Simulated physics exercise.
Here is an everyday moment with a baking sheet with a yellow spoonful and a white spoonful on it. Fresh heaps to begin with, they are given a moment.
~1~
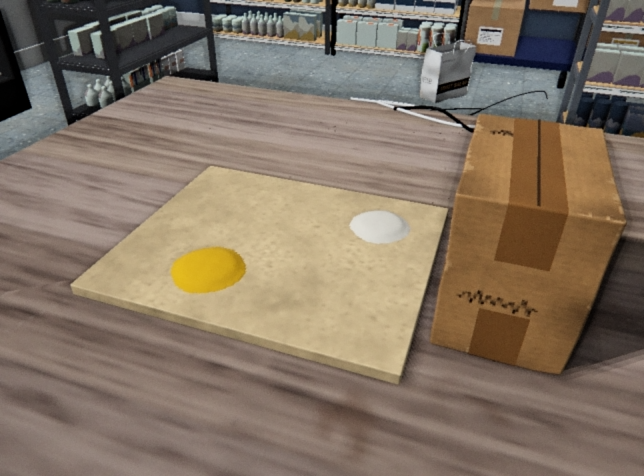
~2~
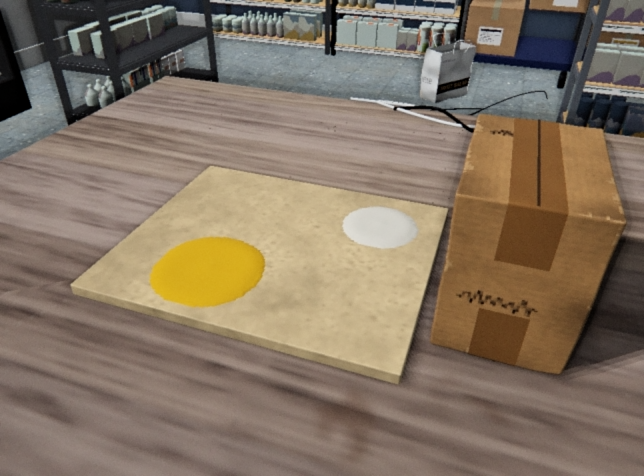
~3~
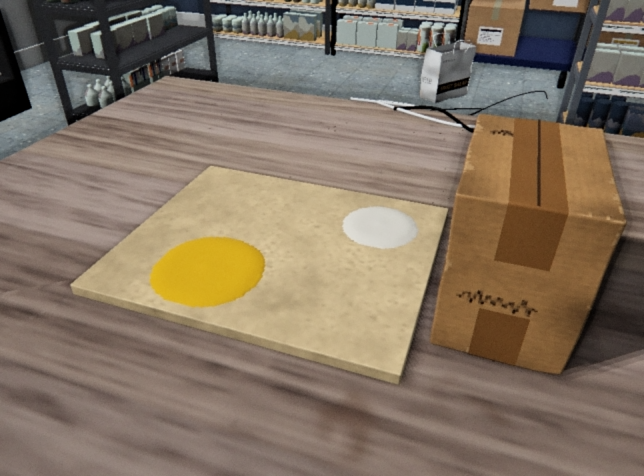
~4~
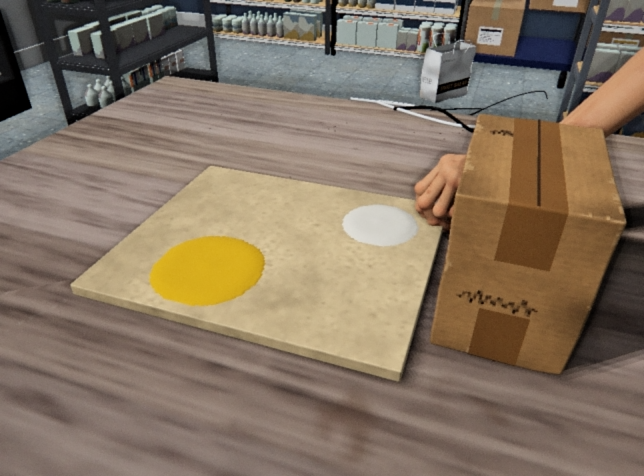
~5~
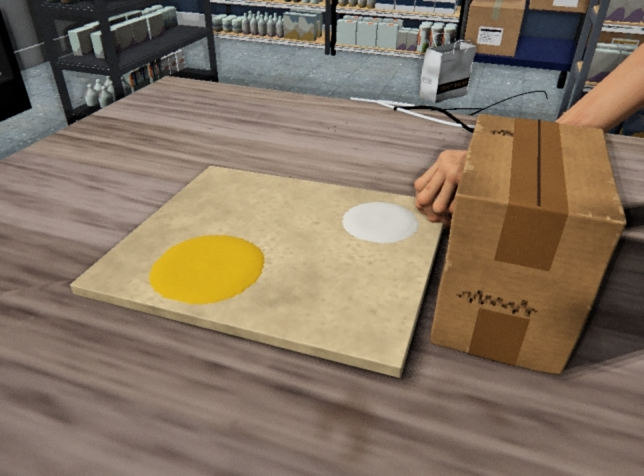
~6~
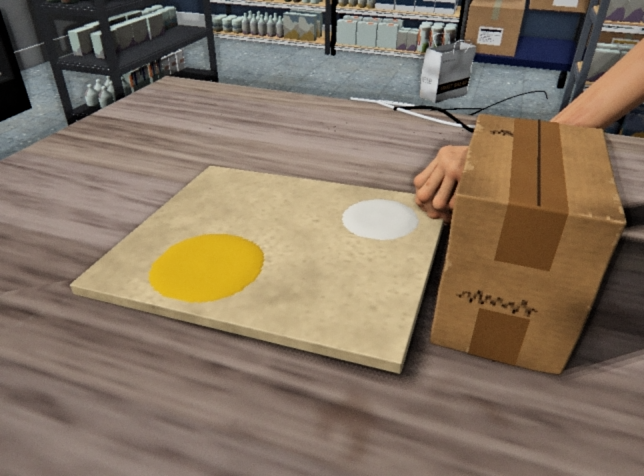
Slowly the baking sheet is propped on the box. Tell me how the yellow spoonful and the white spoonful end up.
Take the yellow spoonful first: It goes over; then the white spoonful keeps its place.
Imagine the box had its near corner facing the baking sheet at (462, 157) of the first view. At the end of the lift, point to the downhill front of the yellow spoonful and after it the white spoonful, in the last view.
Tips, last view: First (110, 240), second (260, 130).
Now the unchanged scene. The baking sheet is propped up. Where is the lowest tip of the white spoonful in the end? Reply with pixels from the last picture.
It finishes at roughly (268, 145).
Soon after, slope about 31°; the yellow spoonful is dripping off the low end; the white spoonful has crept a little.
Later, the yellow spoonful is dripping off the low end; the white spoonful has crept down a long way.
In the end, slope about 31°; the yellow spoonful is dripping off the low end; the white spoonful has crept down a long way.
